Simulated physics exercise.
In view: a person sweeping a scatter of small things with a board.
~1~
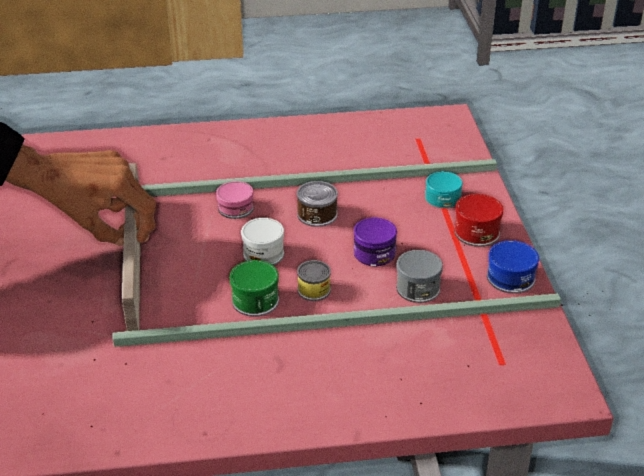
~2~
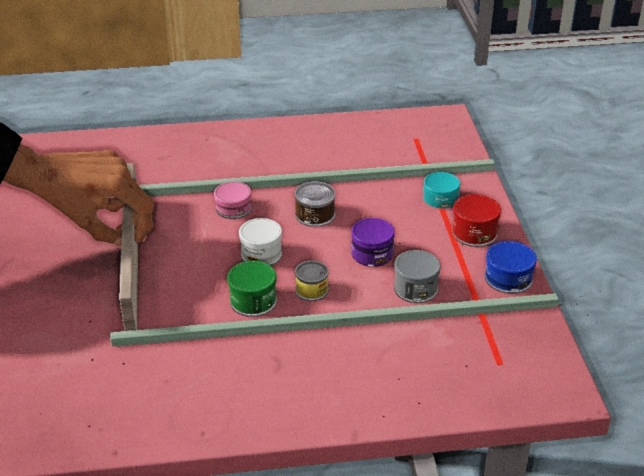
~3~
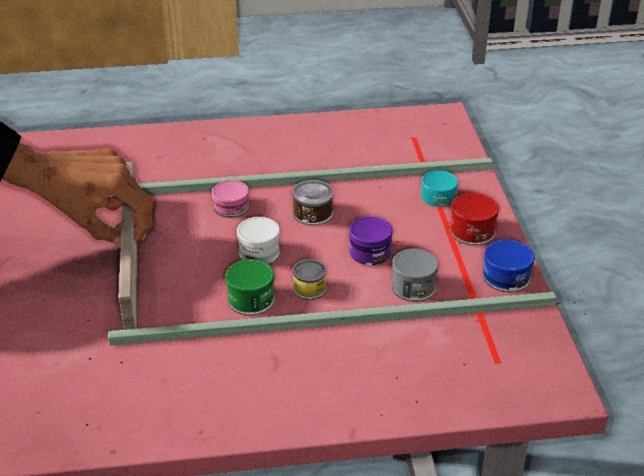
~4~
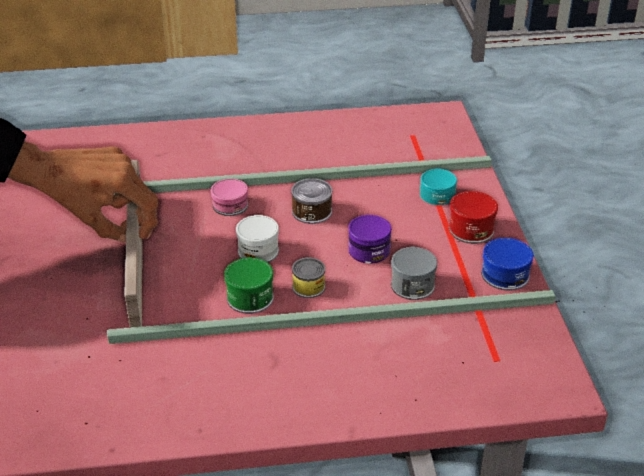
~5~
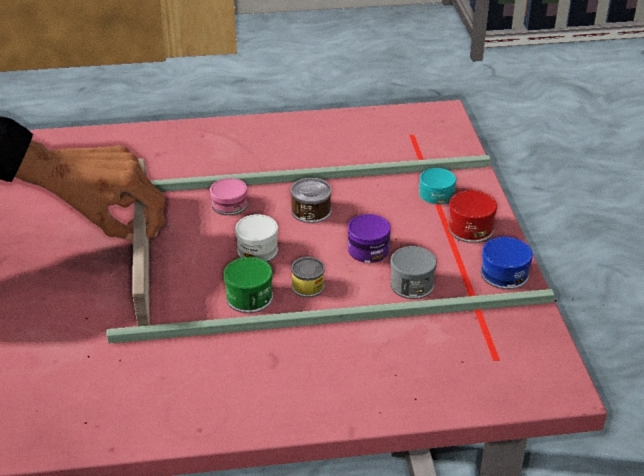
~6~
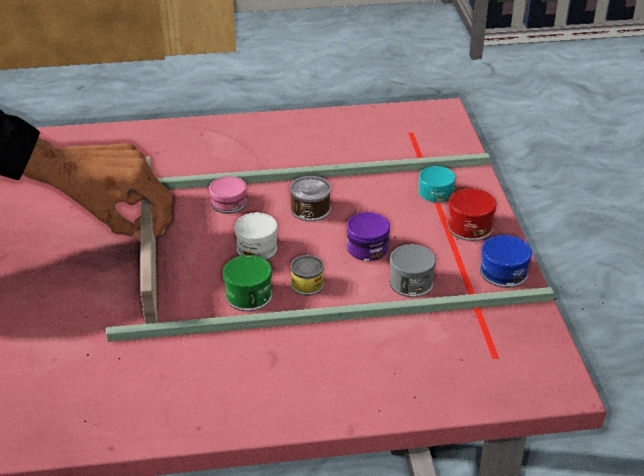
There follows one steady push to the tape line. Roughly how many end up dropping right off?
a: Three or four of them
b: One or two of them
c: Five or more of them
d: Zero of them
Answer: B.
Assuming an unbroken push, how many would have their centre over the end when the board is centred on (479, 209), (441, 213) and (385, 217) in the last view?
First 5, next 2, last 0.
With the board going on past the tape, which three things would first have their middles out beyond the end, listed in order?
Order, earliest first: Blue tin, red tin, grey tin.
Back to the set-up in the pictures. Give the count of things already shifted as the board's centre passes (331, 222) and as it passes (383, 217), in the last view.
At first I count 7, and then 9.
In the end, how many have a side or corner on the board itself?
Tally at the end: 4.
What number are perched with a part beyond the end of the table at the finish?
2.
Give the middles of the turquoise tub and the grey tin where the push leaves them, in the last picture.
In the last picture the turquoise tub sits around (482, 181) and the grey tin around (536, 269).
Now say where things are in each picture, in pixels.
The first frame shows blue tin (513, 267); red tin (478, 220); turquoise tub (444, 190); board (132, 244); tape (454, 236).
The second frame shows red tin (476, 221); yellow tin (312, 281).
The third frame shows turquoise tub (439, 189); purple tub (371, 241).
The fourth frame shows blue tin (507, 264); board (135, 240).
The fifth frame shows red tin (472, 217); brown pot (311, 200).
The sixth frame shows blue tin (506, 261); red tin (471, 215); turquoise tub (437, 185); board (148, 236); tape (448, 230).
Early on, none off yet; blue tin at rest near (506, 261); red tin at rest near (471, 215); turquoise tub at rest near (437, 185).
Finally, the number that fall off is one or two; lost, red tin and blue tin.
